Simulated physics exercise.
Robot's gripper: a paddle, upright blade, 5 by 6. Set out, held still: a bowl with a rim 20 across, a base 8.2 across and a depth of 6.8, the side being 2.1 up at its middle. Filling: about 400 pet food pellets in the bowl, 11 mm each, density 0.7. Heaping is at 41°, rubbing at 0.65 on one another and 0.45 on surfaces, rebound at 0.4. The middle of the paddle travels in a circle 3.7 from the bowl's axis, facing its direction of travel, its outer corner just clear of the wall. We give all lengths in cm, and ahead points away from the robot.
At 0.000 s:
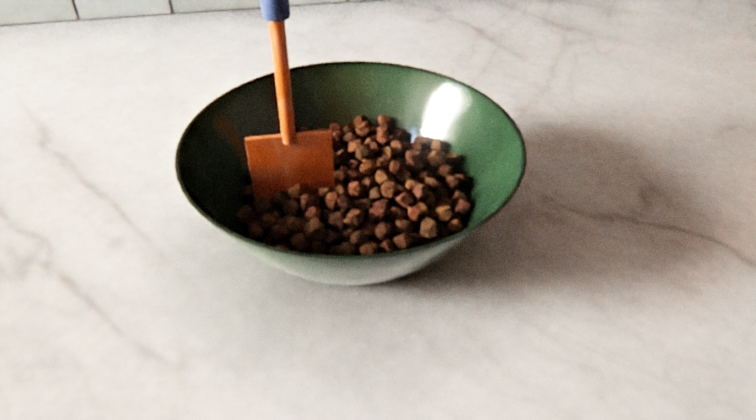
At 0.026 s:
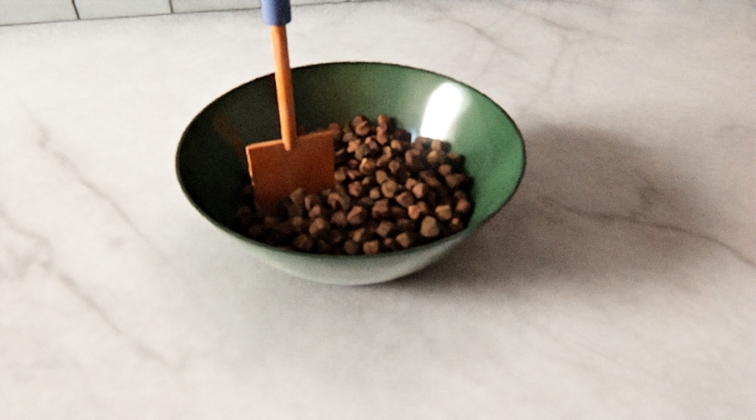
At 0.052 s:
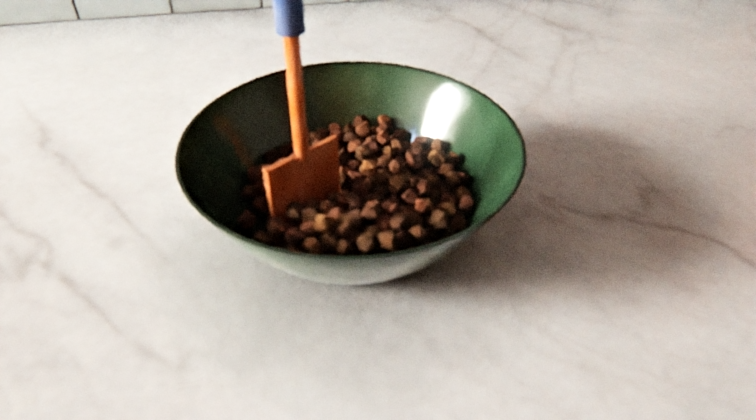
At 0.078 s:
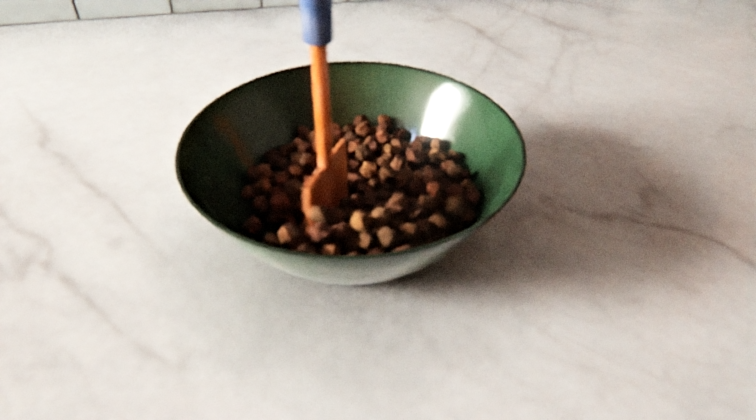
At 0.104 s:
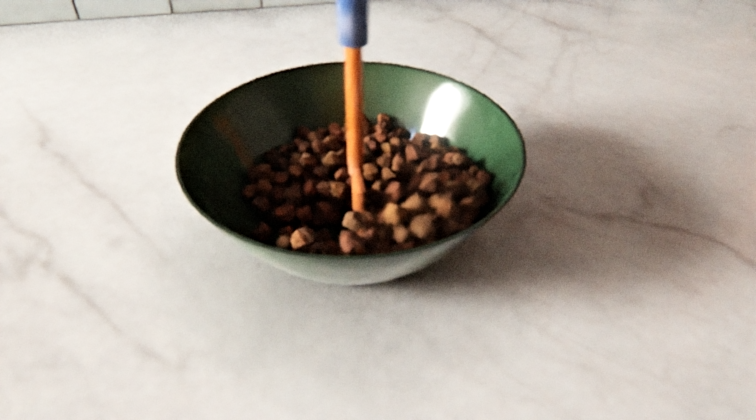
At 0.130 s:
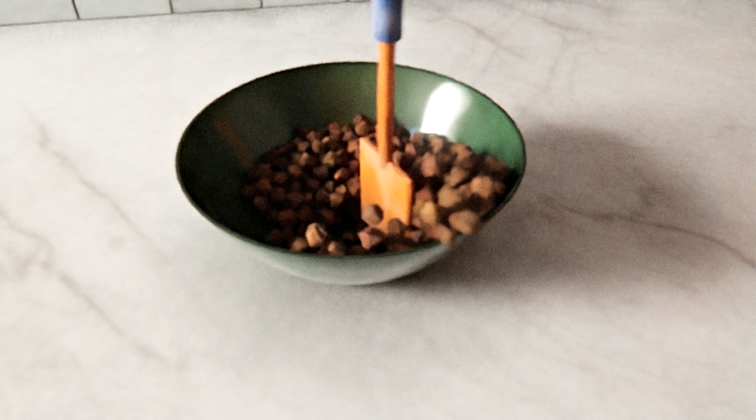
An orange paddle with a blue handle swept from left to right through brown pellets in a green bowl, turning as it went and pushing some up against the right side.
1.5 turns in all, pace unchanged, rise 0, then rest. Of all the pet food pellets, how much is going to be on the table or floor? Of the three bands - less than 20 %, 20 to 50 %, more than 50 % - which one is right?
The right band is 20 to 50 %.
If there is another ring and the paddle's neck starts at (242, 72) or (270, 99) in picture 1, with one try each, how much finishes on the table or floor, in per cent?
Near 15 and 40 in a hundred, one try each.
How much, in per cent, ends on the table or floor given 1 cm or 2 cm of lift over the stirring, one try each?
Estimates: 30 % then 25 %.
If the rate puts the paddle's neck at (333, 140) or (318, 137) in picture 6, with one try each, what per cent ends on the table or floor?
It comes to roughly 15 per cent and then 5 per cent.
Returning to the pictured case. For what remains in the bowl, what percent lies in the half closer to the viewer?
Near 40 per cent of what stays in the bowl.
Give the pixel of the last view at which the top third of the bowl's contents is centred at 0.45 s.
Centre estimate: (339, 227).
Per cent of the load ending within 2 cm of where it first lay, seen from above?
About 5 %.
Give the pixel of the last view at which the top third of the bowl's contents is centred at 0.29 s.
I'd point to somewhere close to (318, 92).
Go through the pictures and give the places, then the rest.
In the first picture, paddle neck at (286, 112), 0° round; upper third of the load around (364, 179), from x 245 to 460, top at y 120; 404 in the bowl.
In the second picture, paddle neck at (288, 117), 9° round; upper third of the load around (361, 182), from x 245 to 465, top at y 120.
In the third picture, paddle neck at (300, 129), 32° round; upper third of the load around (366, 201), from x 245 to 465, top at y 120.
In the fourth picture, paddle neck at (324, 139), 58° round; upper third of the load around (380, 205), from x 250 to 470, top at y 120.
In the fifth picture, paddle neck at (356, 141), 85° round; upper third of the load around (410, 205), from x 250 to 480, top at y 120.
In the sixth picture, paddle neck at (386, 136), 111° round; upper third of the load around (438, 189), from x 250 to 500, top at y 120; 402 in the bowl, 2 in flight or on the tool.
By 0.29 s, 274° round, highest piece 10 above the table; 351 in the bowl, 14 on the table or floor, 39 in flight or on the tool.
By 0.45 s, 78° round, highest piece 9 above the table; 300 in the bowl, 77 on the table or floor, 27 in flight or on the tool.
By 0.74 s, 180° round, highest piece 8 above the table; 276 in the bowl, 128 on the table or floor.
By 1.44 s, 180° round, highest piece 8 above the table; 276 in the bowl, 128 on the table or floor.
Final count, 276 in the bowl, 128 on the table or floor. That is 32 % on the table or floor.
